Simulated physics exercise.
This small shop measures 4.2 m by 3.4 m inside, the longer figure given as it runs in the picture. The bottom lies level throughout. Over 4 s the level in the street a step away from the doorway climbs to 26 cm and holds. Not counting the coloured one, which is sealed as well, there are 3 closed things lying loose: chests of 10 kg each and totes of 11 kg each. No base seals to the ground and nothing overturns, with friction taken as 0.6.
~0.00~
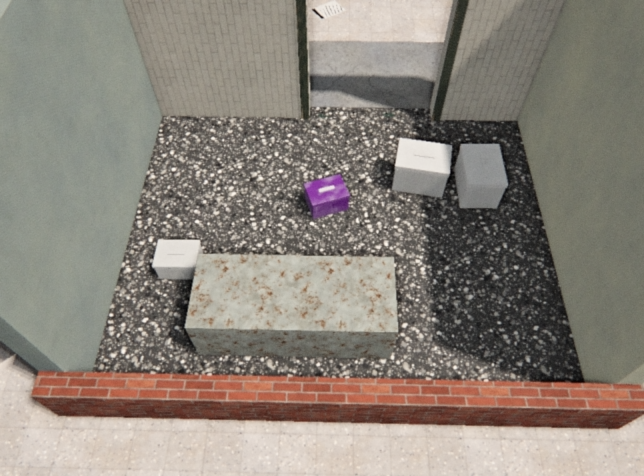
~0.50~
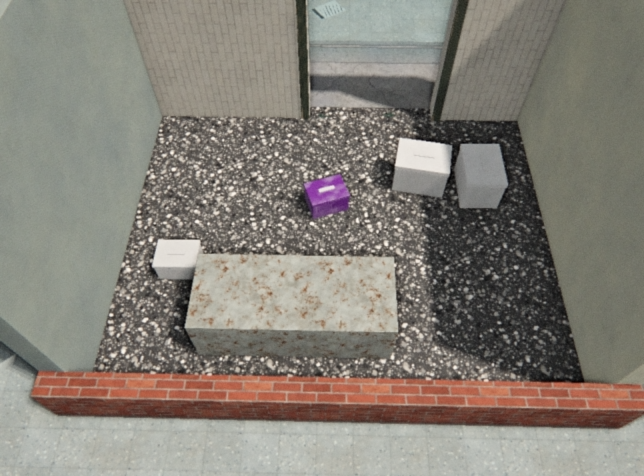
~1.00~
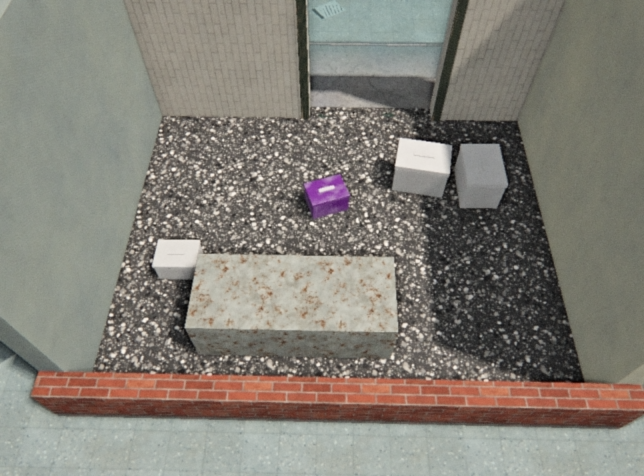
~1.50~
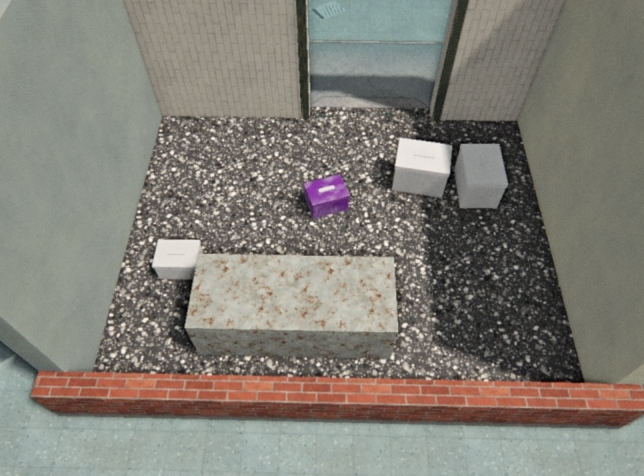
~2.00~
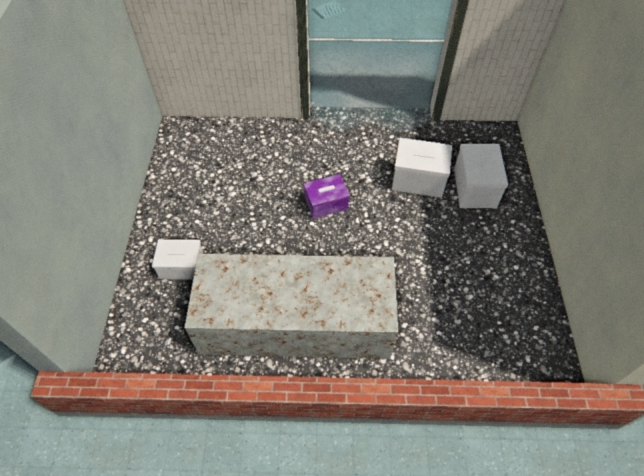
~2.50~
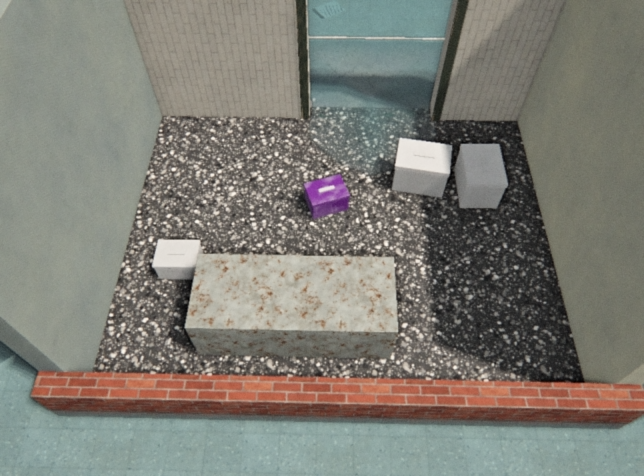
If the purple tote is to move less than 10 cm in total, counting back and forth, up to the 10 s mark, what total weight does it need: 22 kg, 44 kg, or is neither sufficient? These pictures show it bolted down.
44 kg is needed.
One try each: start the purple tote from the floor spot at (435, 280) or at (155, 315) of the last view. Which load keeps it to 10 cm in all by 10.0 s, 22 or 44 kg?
The big mass is needed; the big mass is needed.
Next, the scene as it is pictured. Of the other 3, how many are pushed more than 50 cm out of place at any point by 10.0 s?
Count: 3.
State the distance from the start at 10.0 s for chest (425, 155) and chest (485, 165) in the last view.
200 cm and 40 cm respectively.
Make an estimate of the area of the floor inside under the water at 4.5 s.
Roughly 8.0 m2 of it is wet.
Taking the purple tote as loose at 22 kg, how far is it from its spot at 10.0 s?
Close to 60 centimetres.
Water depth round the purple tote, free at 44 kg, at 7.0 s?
10 cm, roughly.
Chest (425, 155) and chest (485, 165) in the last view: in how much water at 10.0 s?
I'd put it at 22 cm and 10 cm respectively.
After 3.5 s the purple tote would be 0 cm from its start with 22 kg and 0 cm from its start with 44 kg; 5 cm of water round it then.
After 4.5 s the purple tote would be 2 cm from its start with 22 kg and 0 cm from its start with 44 kg; 9 cm of water round it then.
After 7.0 s the purple tote would be 35 cm from its start with 22 kg and 0 cm from its start with 44 kg; 10 cm of water round it then.
After 10.0 s the purple tote would be 64 cm from its start with 22 kg and 0 cm from its start with 44 kg; 15 cm of water round it then.
